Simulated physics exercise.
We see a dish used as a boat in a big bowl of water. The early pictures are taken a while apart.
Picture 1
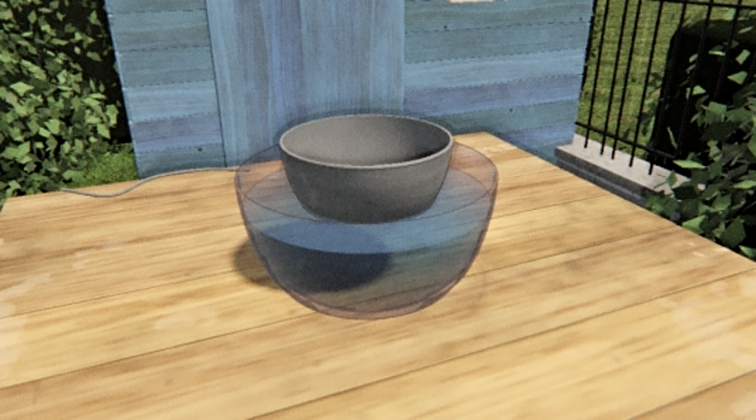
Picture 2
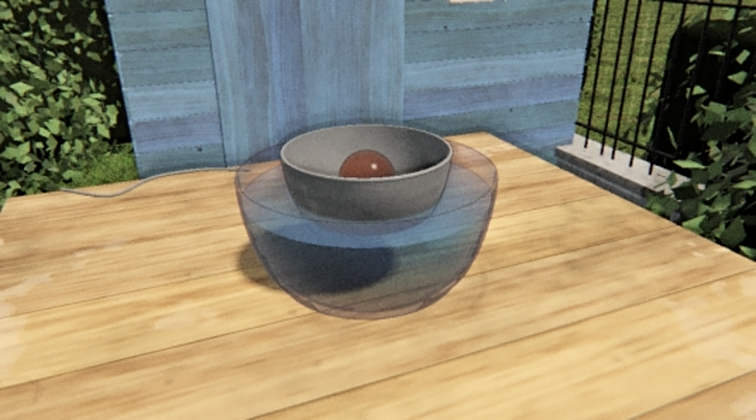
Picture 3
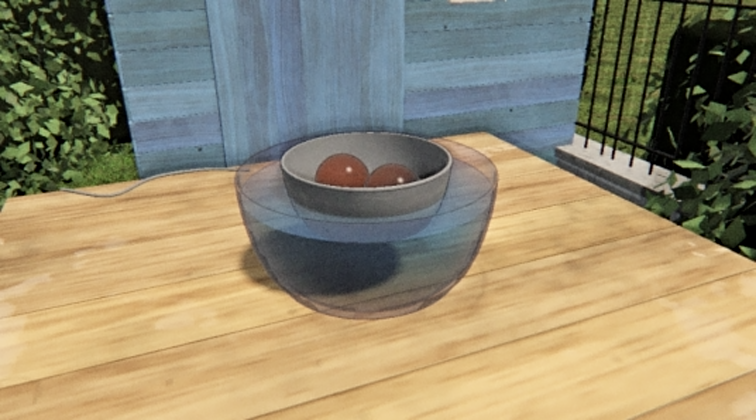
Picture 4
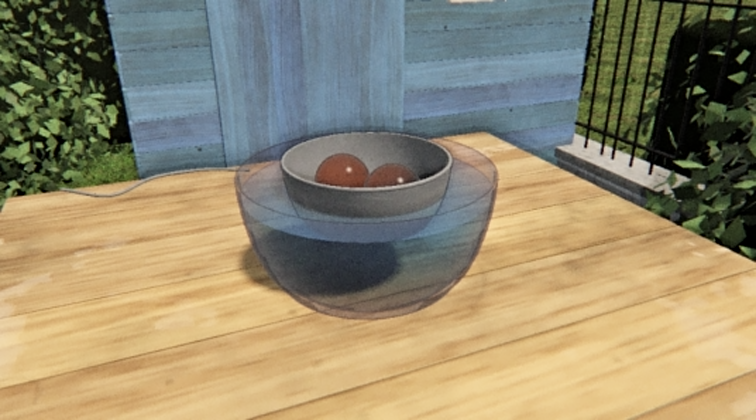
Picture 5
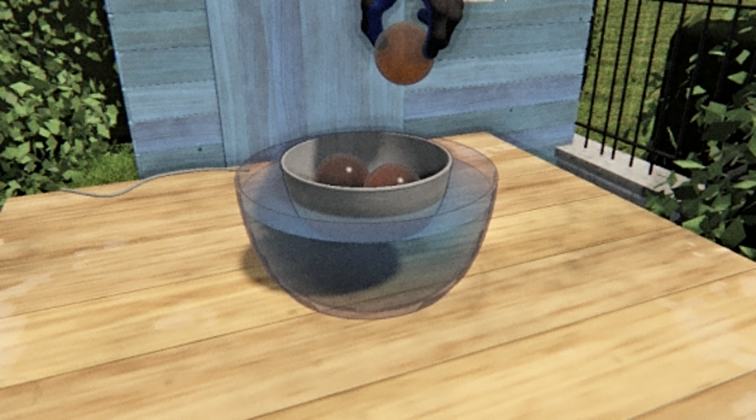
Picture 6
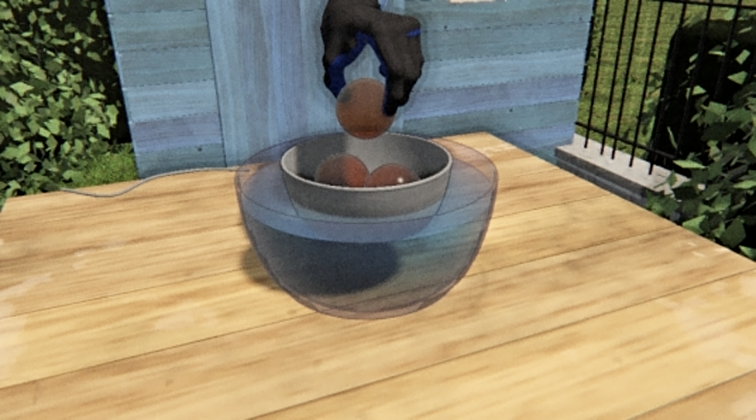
A gray dish floating in a big clear bowl of water sat lower as first one, then two reddish-brown balls appeared inside, and then a dark-gloved hand lowered another ball to just above it.
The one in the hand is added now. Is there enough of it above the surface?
The dish keeps floating.
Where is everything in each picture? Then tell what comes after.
Dish (366, 139) empty; most of its side above the surface, in the first picture.
Dish (367, 150) with one aboard; about two thirds of its side above the surface, in the second picture.
Dish (367, 158) with two aboard; about half of its side above the surface, in the third picture.
Dish (367, 158) with two aboard; about half of its side above the surface, in the fourth picture.
Dish (367, 158) with two aboard; about half of its side above the surface; the next glass marble in the hand at (405, 54), in the fifth picture.
Dish (367, 158) with two aboard; about half of its side above the surface; the next glass marble in the hand at (366, 109), in the sixth picture.
A moment on, the glass marble is in and the dish dips.
Further on, it steadies; about a fifth of its side above the surface.
When it is over, the dish floats; about a fifth of its side above the surface.
